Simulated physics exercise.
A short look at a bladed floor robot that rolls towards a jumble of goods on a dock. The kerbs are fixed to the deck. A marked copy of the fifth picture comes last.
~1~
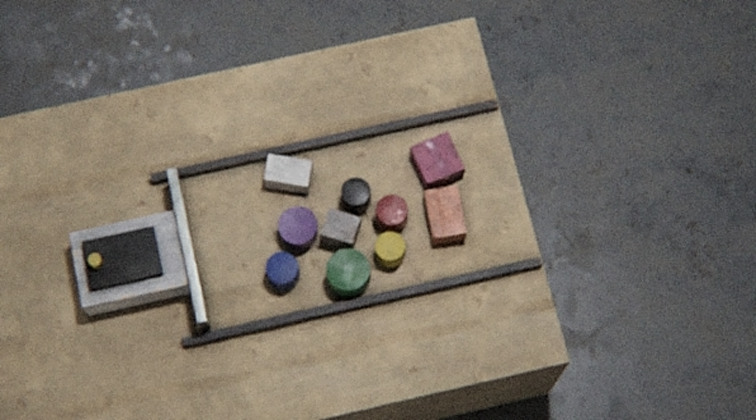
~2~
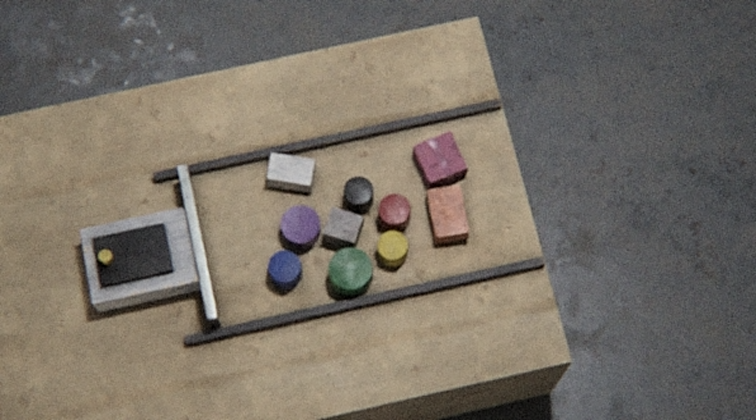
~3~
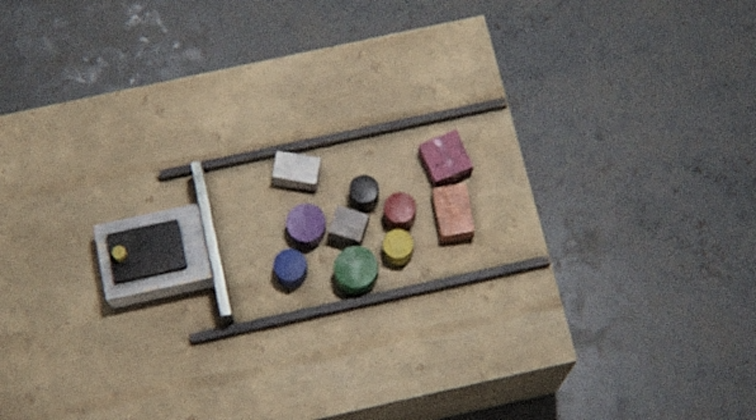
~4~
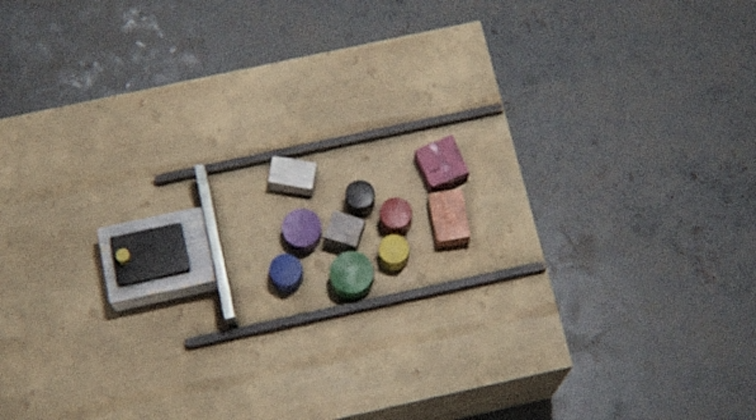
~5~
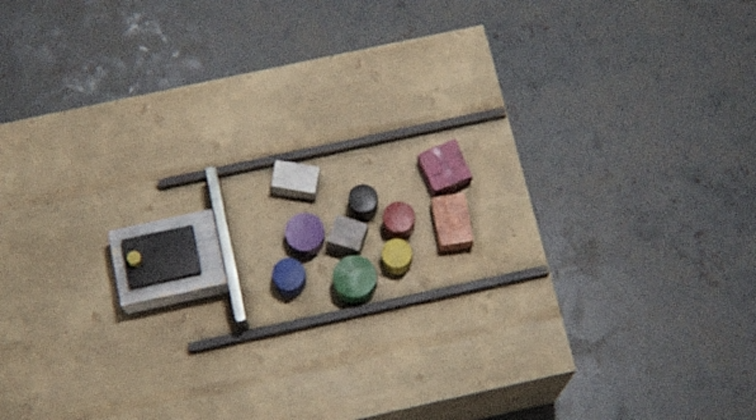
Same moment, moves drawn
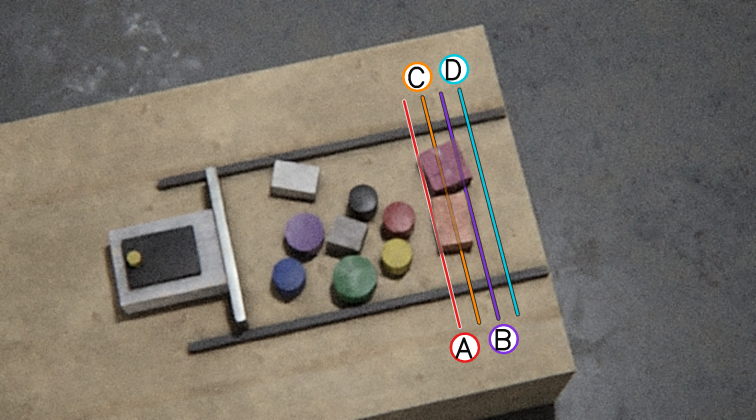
On a tan dock between two dark rails, a grey robot with a wide blade sits left of a jumble of coloured canisters and crates. The robot rolls slowly to the right, blade first, narrowing the gap to the goods, which stay in their places untouched while the view shakes slightly.
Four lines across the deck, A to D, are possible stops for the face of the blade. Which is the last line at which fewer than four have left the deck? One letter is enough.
Stop at B.
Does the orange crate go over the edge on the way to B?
Yes.
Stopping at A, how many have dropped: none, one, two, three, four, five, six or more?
In all, none.
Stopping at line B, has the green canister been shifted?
Yes.
On the copy, A at (431, 211); B at (469, 203); C at (450, 207); D at (488, 199).
On B. First, robot (255, 236); white crate (328, 167); green canister (375, 280).
Then, robot (342, 218); orange crate (492, 213); pink box (468, 150).
Finally, robot (410, 203); orange crate over the edge; red canister over the edge; three fallen.
By contrast, A is within the limit but short; C is within the limit but short; D drops six.
